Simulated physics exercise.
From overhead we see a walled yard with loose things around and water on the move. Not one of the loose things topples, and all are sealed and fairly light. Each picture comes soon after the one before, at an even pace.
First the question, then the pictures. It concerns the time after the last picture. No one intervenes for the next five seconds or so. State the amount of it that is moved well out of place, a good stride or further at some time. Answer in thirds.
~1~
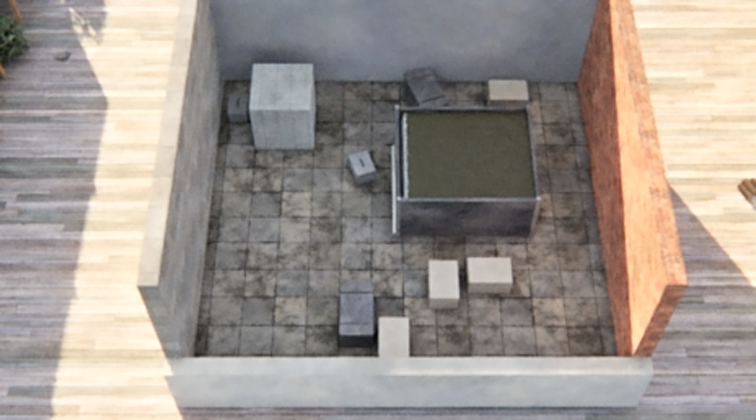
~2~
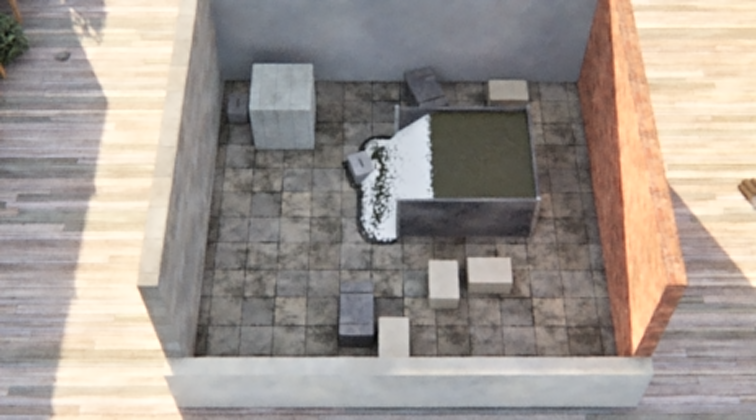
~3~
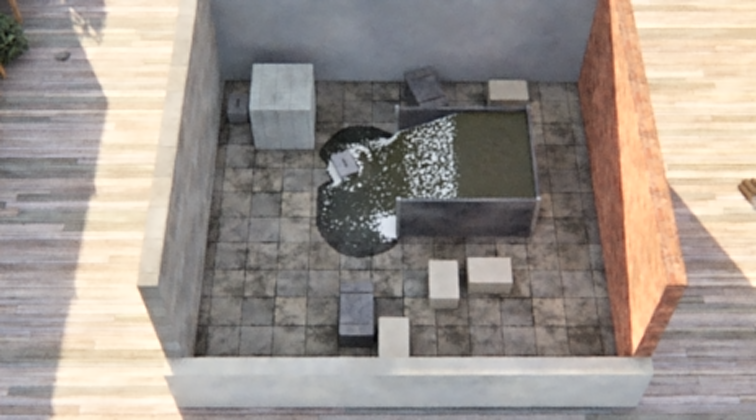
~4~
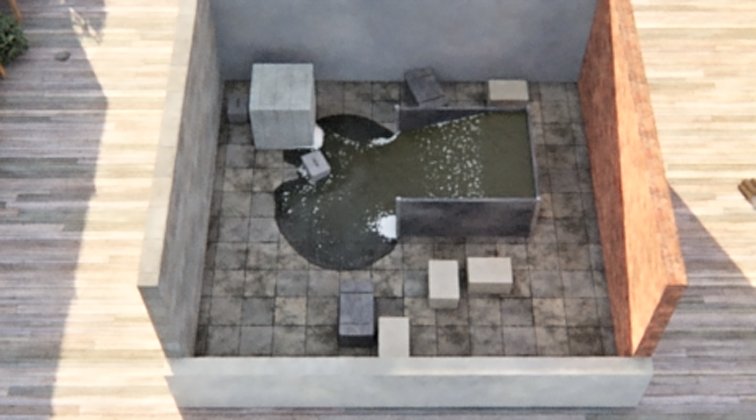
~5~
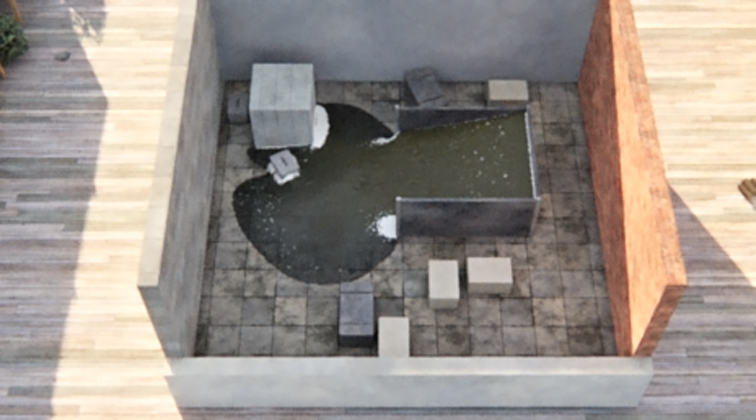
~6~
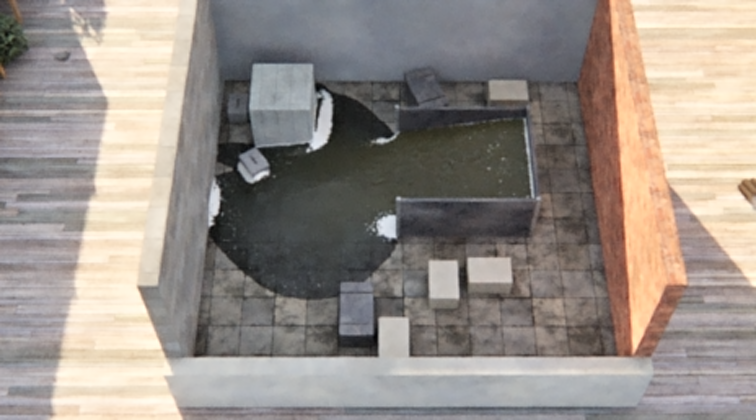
Two thirds or more.
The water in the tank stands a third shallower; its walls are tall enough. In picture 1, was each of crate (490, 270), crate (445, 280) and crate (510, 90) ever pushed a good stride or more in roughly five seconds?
Respectively, never gets that far, never gets that far, never gets that far.
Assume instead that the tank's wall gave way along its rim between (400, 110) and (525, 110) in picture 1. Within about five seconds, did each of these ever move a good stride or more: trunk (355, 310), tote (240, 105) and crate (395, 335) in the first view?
First stays short of it, second covers that distance, third stays short of it.
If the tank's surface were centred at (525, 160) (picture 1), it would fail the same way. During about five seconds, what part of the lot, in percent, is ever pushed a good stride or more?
About 90 per cent.
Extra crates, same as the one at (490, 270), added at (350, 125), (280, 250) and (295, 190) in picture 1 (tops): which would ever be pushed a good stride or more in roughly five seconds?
First driven off, second driven off, third driven off.
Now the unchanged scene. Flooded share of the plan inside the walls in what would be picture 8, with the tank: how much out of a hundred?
40 per cent, roughly.
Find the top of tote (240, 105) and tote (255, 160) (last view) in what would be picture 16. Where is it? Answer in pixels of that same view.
First top about at (264, 75); second top about at (217, 198).
A moment on, 1 of 8 are well off their spots; 1 afloat.
Next, 2 of 8 are well off their spots; 2 afloat.
Later, 5 of 8 are well off their spots; 2 afloat.
In the end, 6 of 8 are well off their spots, and 6 have been at some point; 4 afloat.
